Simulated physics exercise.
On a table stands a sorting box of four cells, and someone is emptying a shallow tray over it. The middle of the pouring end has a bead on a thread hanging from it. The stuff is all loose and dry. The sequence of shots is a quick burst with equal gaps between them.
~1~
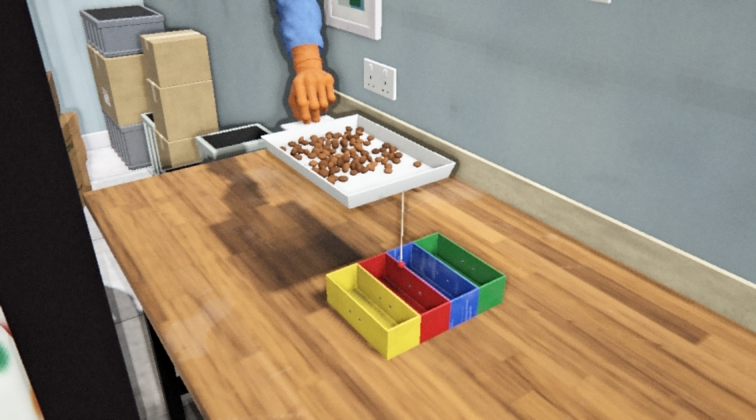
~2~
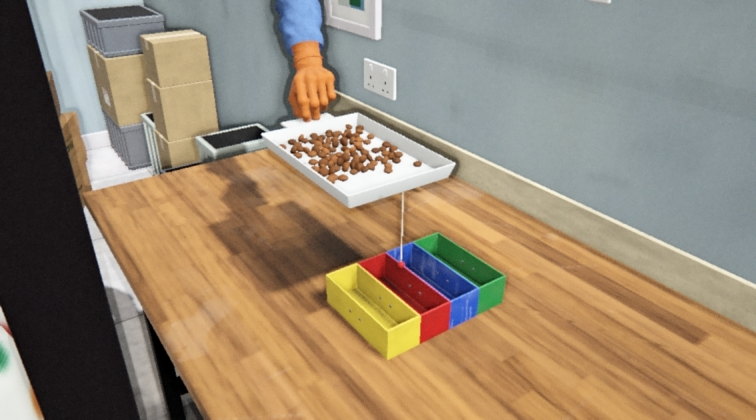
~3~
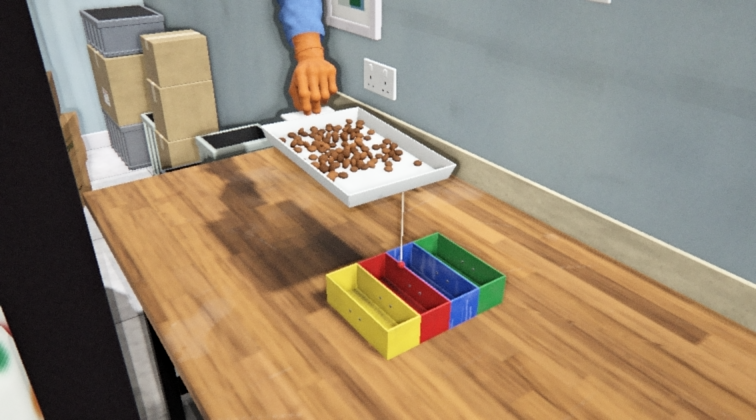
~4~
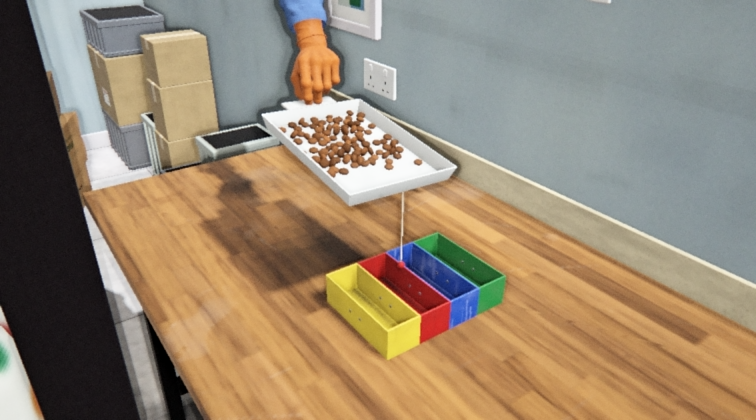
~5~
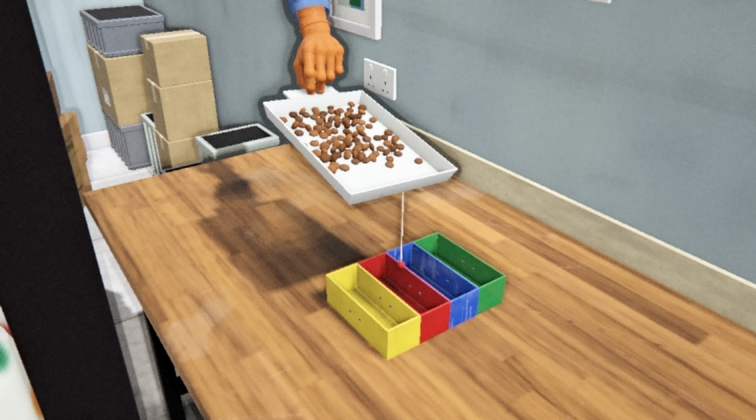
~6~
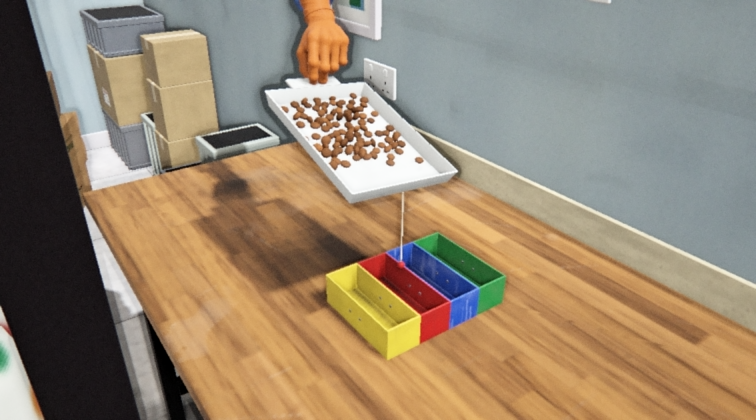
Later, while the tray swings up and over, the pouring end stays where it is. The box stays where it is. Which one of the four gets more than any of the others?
Most: Green.
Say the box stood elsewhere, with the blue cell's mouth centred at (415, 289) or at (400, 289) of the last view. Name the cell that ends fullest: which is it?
In the first case it's the green cell, in the second it's green.
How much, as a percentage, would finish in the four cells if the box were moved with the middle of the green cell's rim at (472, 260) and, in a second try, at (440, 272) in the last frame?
First case: Some 100 %; second case: Some 50 %.
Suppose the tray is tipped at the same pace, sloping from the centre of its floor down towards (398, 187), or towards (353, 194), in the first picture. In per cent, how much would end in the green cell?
In turn 10 and 0 in a hundred.
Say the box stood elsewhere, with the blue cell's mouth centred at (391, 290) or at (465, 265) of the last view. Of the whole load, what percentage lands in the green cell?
20 %, 0 %.
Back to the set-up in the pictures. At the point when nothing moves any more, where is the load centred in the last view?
About (458, 292).
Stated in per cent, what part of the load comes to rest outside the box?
10 %.
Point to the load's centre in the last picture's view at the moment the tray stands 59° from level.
The load is centred around (425, 169).
Just after the last frame, tray tipped steeply; almost all on the tray; just a few falling or outside the box.
A moment on, tray tipped right over; roughly a third on the tray; roughly a quarter in the green cell; roughly a quarter in the blue cell; about a tenth in the red cell; roughly a quarter falling or outside the box.
Further on, tray tipped past a quarter turn; roughly half in the green cell; roughly a third in the blue cell; about a tenth in the red cell; about a tenth falling or outside the box.
When it is over, tray tipped past a quarter turn; roughly half in the green cell; roughly a third in the blue cell; about a tenth in the red cell; not one in the yellow cell; about a tenth outside the box.
